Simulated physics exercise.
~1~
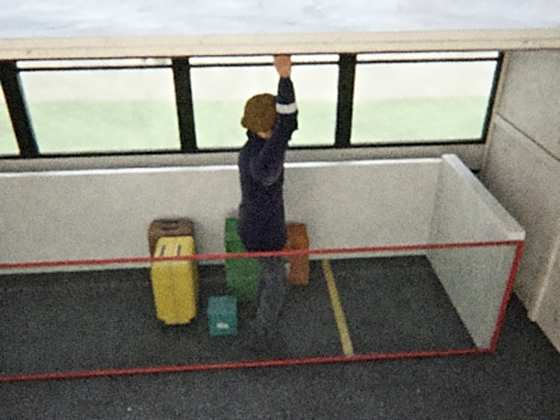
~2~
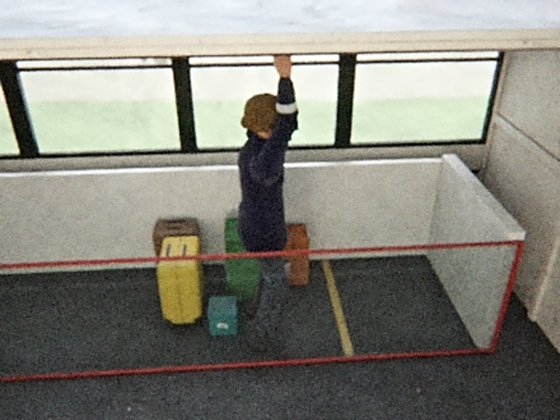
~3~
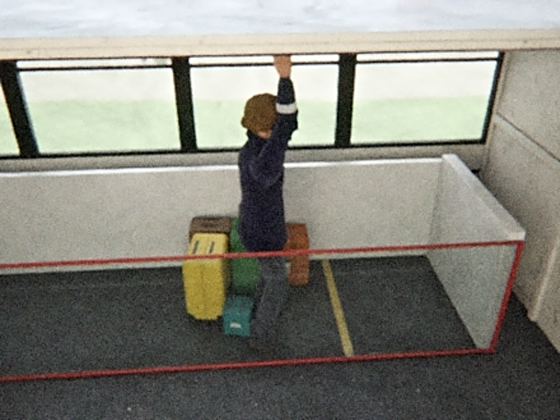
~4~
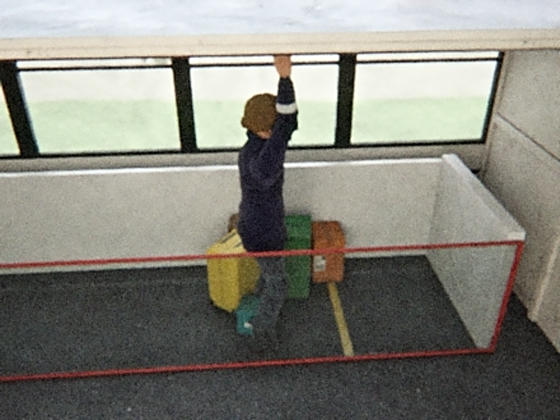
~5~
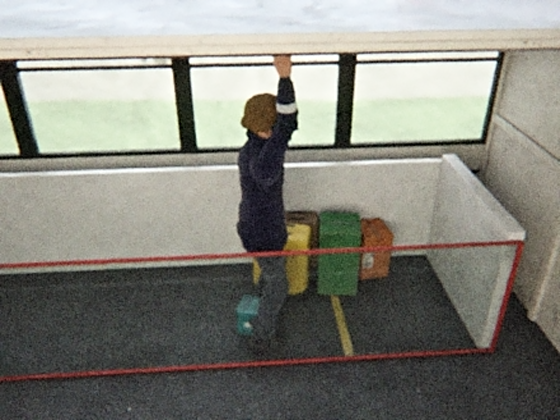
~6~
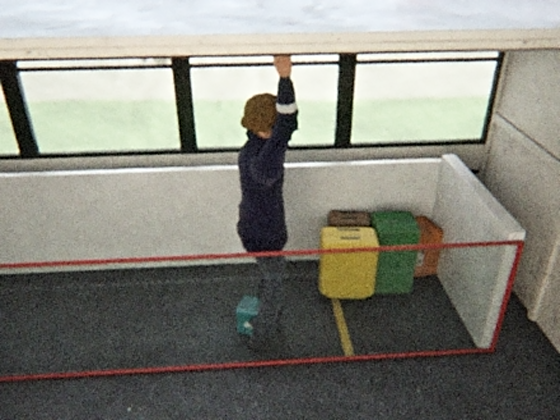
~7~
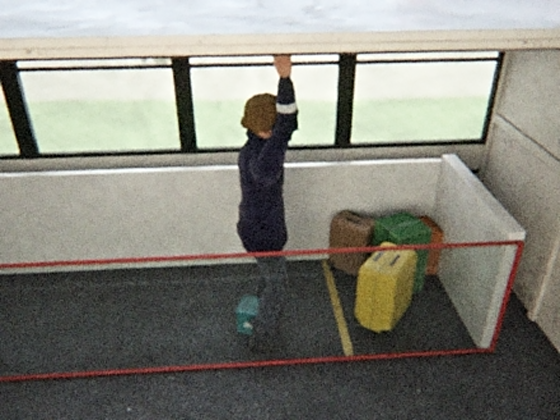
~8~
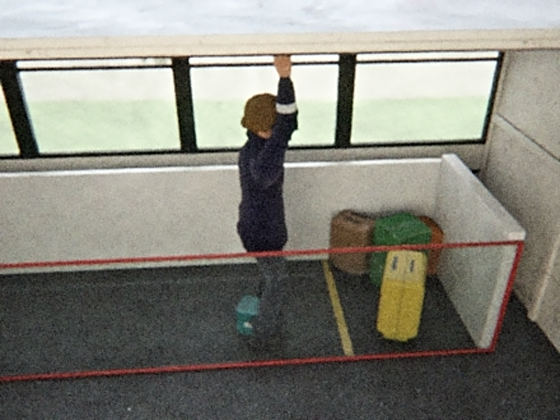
A person in dark clothes stood with an arm raised while yellow, brown, green and orange luggage slid right across the yellow line and bunched near the end wall; a small teal box shifted slightly and stopped by their feet, short of the line.
